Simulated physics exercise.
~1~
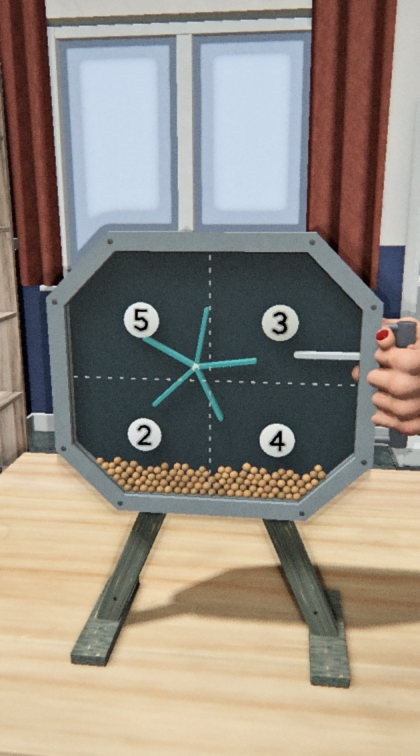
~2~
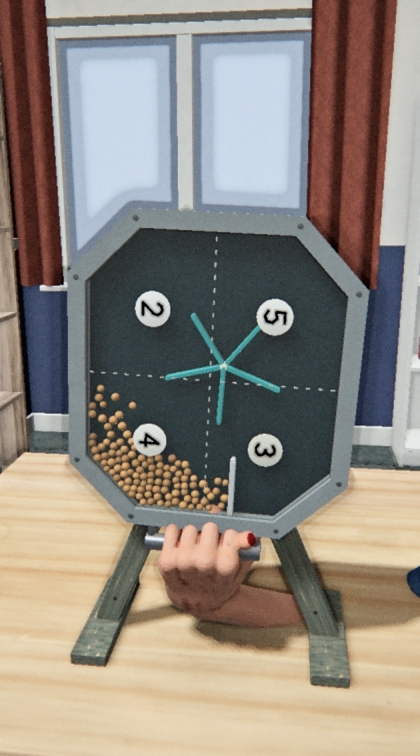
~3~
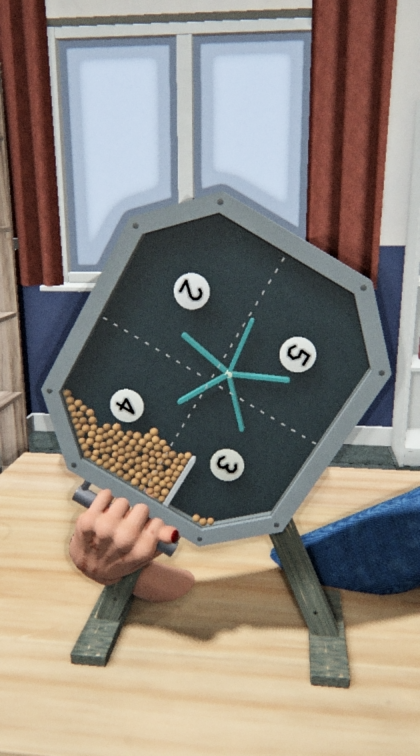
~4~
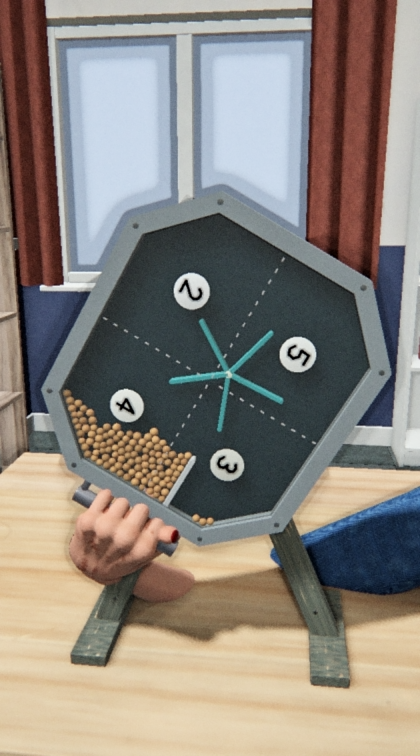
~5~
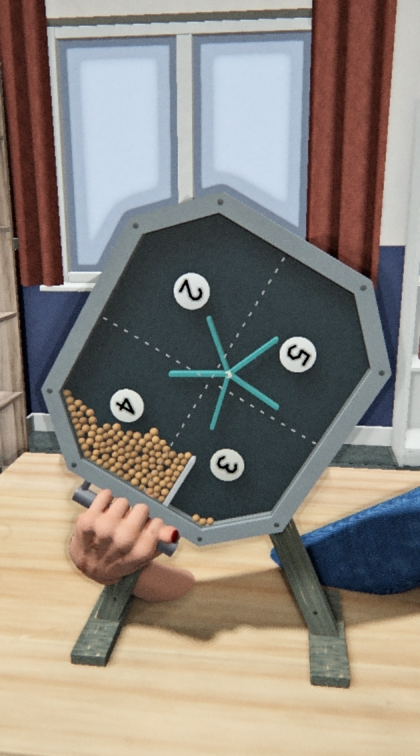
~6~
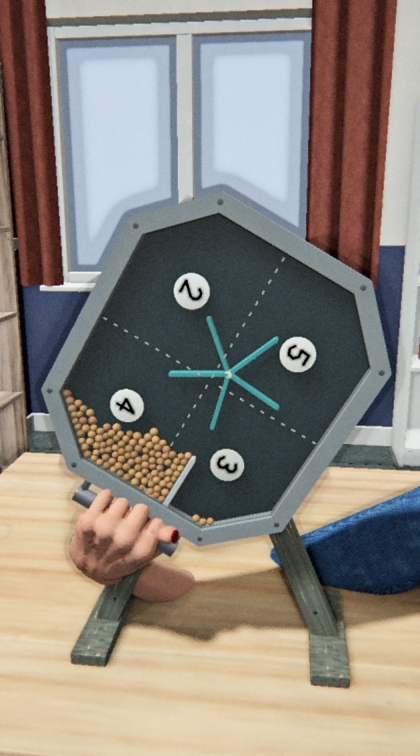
A hand turning an octagonal box clockwise, wooden beads sliding and settling mostly in quarter four while a teal spinner comes to rest.
